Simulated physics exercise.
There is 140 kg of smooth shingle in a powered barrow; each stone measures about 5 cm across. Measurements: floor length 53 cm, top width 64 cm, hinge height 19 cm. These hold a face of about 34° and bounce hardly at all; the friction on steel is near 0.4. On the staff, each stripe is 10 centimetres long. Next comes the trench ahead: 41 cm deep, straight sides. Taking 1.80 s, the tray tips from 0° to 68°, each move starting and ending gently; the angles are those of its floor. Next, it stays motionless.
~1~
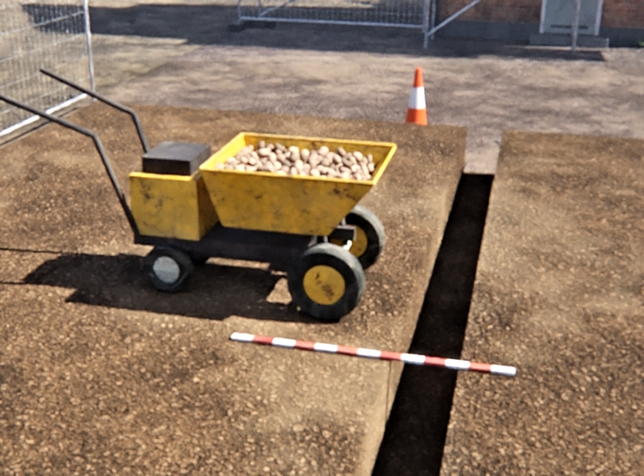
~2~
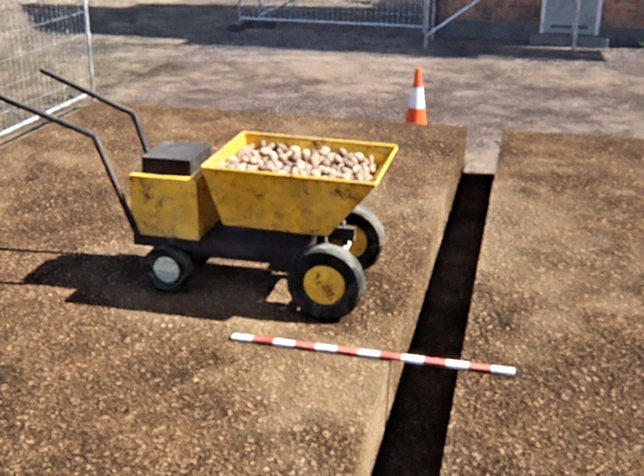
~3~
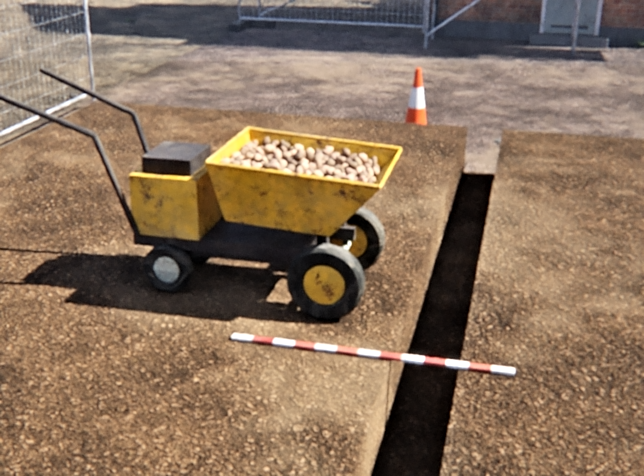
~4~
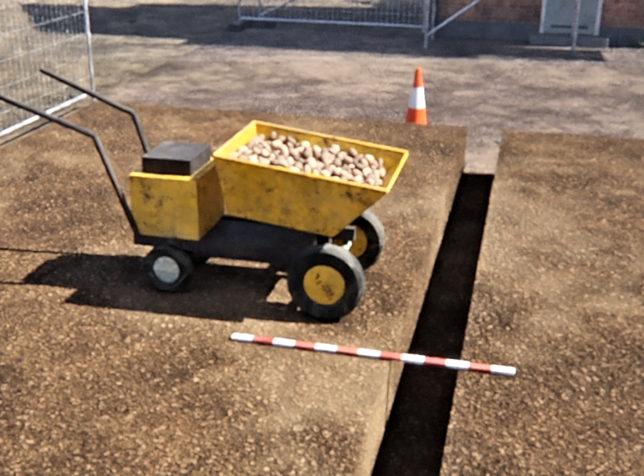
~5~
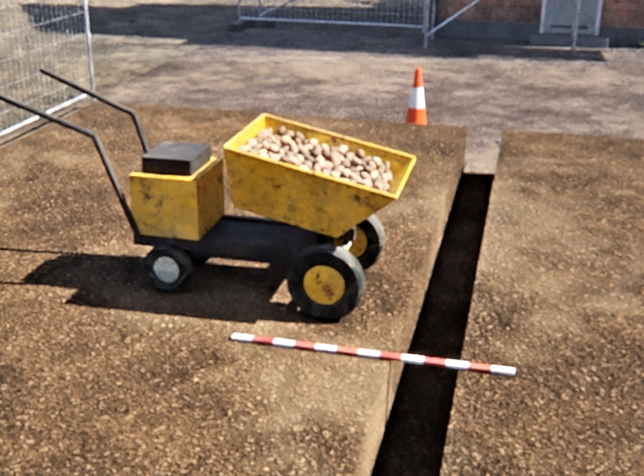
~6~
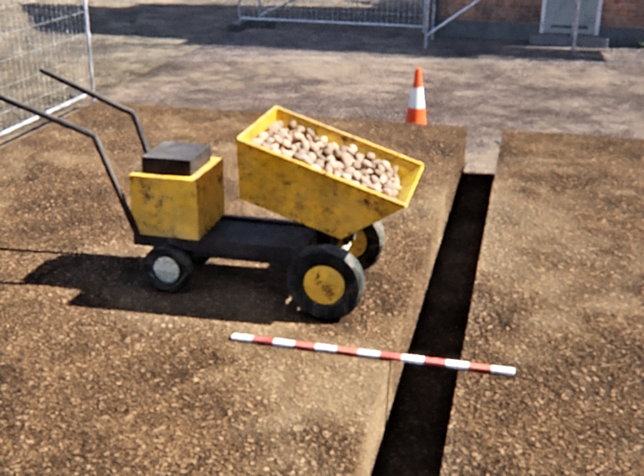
A yellow powered barrow's stone-filled tray gradually tilts down to the right beside a trench.
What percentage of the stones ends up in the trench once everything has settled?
About 45 per cent.
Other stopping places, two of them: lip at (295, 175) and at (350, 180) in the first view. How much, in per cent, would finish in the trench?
First place roughly 85%, second roughly 70%.
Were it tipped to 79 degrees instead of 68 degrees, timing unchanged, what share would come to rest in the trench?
Some 45 in a hundred, I'd say.
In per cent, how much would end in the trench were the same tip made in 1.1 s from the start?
With that timing, about 40 per cent.
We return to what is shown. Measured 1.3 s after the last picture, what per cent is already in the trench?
Close to 10 per cent at that time.
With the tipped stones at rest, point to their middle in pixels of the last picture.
Look at roughly (486, 306).
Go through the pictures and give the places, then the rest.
In the first picture, lip at (374, 184), floor tilted 0°, highest stones at (304, 158).
In the second picture, the tray is at 1°, its lip at (375, 185); the top of the load is at (295, 157).
In the third picture, lip at (380, 187), floor tilted 3°, highest stones at (292, 155).
In the fourth picture, lip at (387, 192), floor tilted 7°, highest stones at (280, 150).
In the fifth picture, lip at (396, 198), floor tilted 12°, highest stones at (272, 140).
In the sixth picture, the tray is at 18°, its lip at (405, 206); the top of the load is at (280, 132).
Then, 0.8 s after the last picture the floor is at 57°, 97 % in the tray, 2 % in the trench; the foremost stones are at (471, 287).
Then, 1.3 s after the last picture the floor is at 68°, 43 % in the tray, 12 % in the trench, 45 % past the trench; the foremost stones are at (608, 314).
Then, 1.6 s after the last picture the floor is at 68°, 20 % in the tray, 22 % in the trench, 58 % past the trench; the foremost stones are past the picture's edge.
Then, 3.6 s after the last picture the floor is at 68°, 0 % in the tray, 45 % in the trench, 55 % past the trench; the foremost stones are past the picture's edge.
